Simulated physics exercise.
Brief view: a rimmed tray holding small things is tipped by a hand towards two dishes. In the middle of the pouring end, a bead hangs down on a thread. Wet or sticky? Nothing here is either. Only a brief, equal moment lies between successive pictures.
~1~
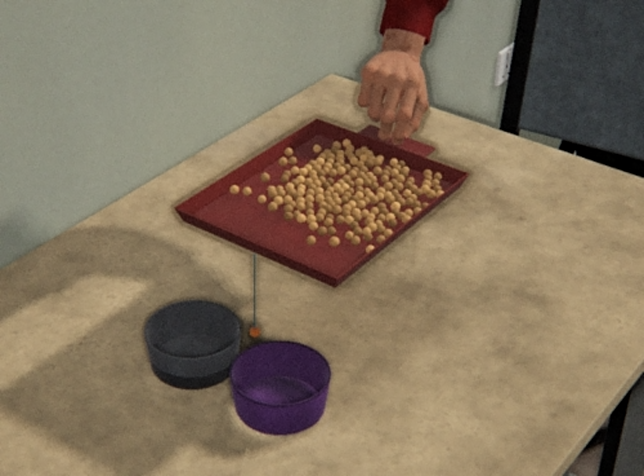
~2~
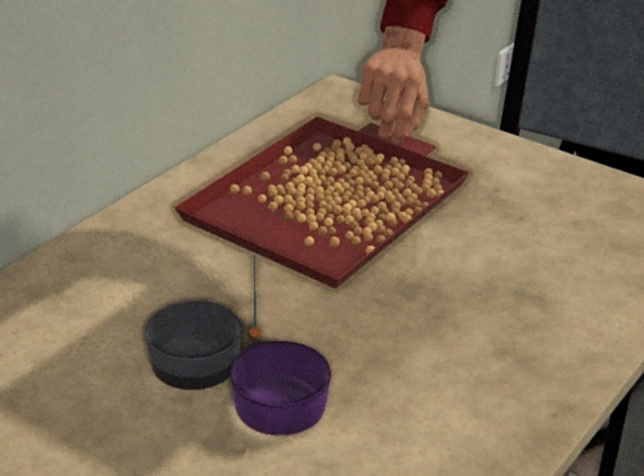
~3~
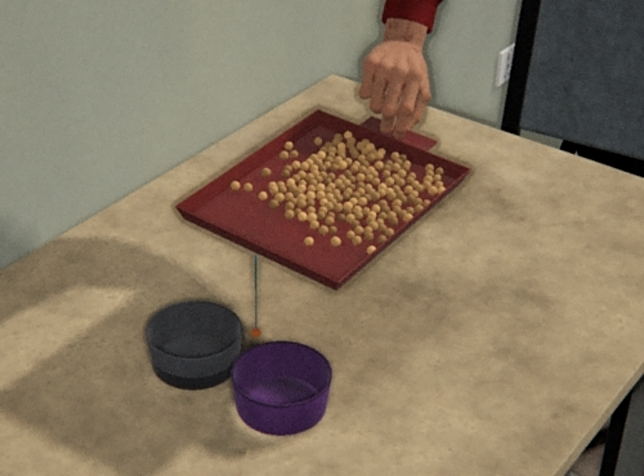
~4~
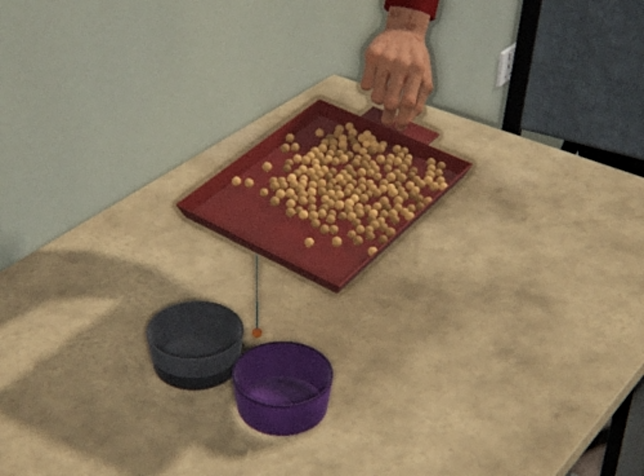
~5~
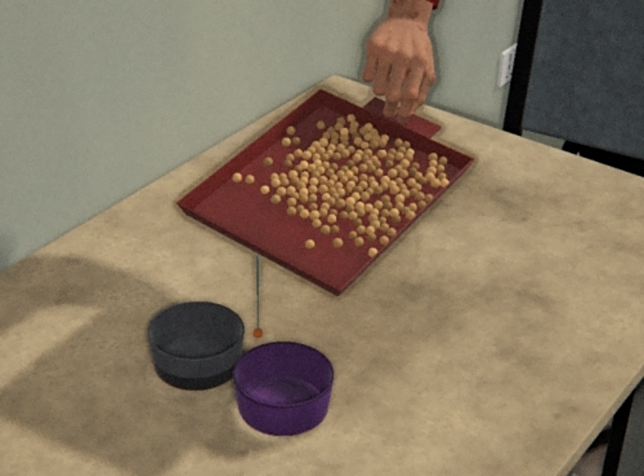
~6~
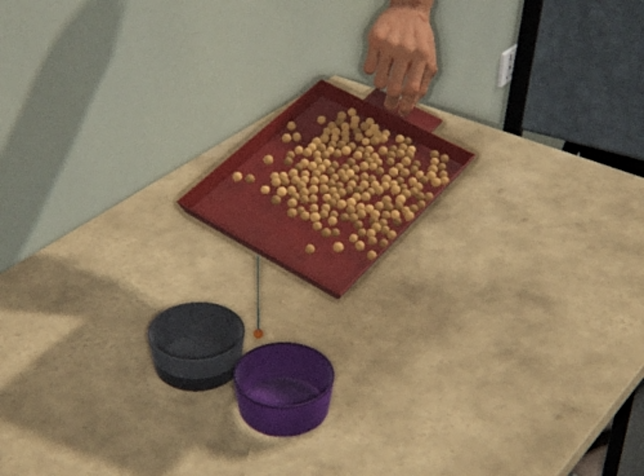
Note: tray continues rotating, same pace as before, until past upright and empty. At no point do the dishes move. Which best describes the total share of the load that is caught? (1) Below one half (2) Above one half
Below one half.
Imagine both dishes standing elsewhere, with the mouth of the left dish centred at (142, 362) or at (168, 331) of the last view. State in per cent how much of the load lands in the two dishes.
Roughly 0% first, roughly 10% second.
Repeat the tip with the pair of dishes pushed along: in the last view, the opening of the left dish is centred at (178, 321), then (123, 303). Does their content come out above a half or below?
For the two tries in order: Not as much as half, not as much as half.
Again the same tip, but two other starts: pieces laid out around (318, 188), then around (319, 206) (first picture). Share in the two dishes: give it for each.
About 40 and 40 per cent.
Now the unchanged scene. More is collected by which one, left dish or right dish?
I'd say more ends in the right-side one.
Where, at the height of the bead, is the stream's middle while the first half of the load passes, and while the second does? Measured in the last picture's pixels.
Roughly at (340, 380) first, and then at (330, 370).
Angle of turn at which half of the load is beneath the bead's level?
Angle reached: About 65°.
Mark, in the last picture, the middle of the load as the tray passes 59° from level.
Look close to (331, 311) in the last picture.
Shortly afterwards, tray tipped steeply; near half on the tray; a little in the right dish; near a quarter outside both; a little in the air.
Next, tray tipped past a quarter turn; near a third in the right dish; near two thirds outside both; only a few in the air.
Some moments later, tray tipped past a quarter turn; near a third in the right dish; near two thirds outside both.
In the end, tray tipped past a quarter turn; near a third in the right dish; none at all in the left dish; near two thirds outside both.
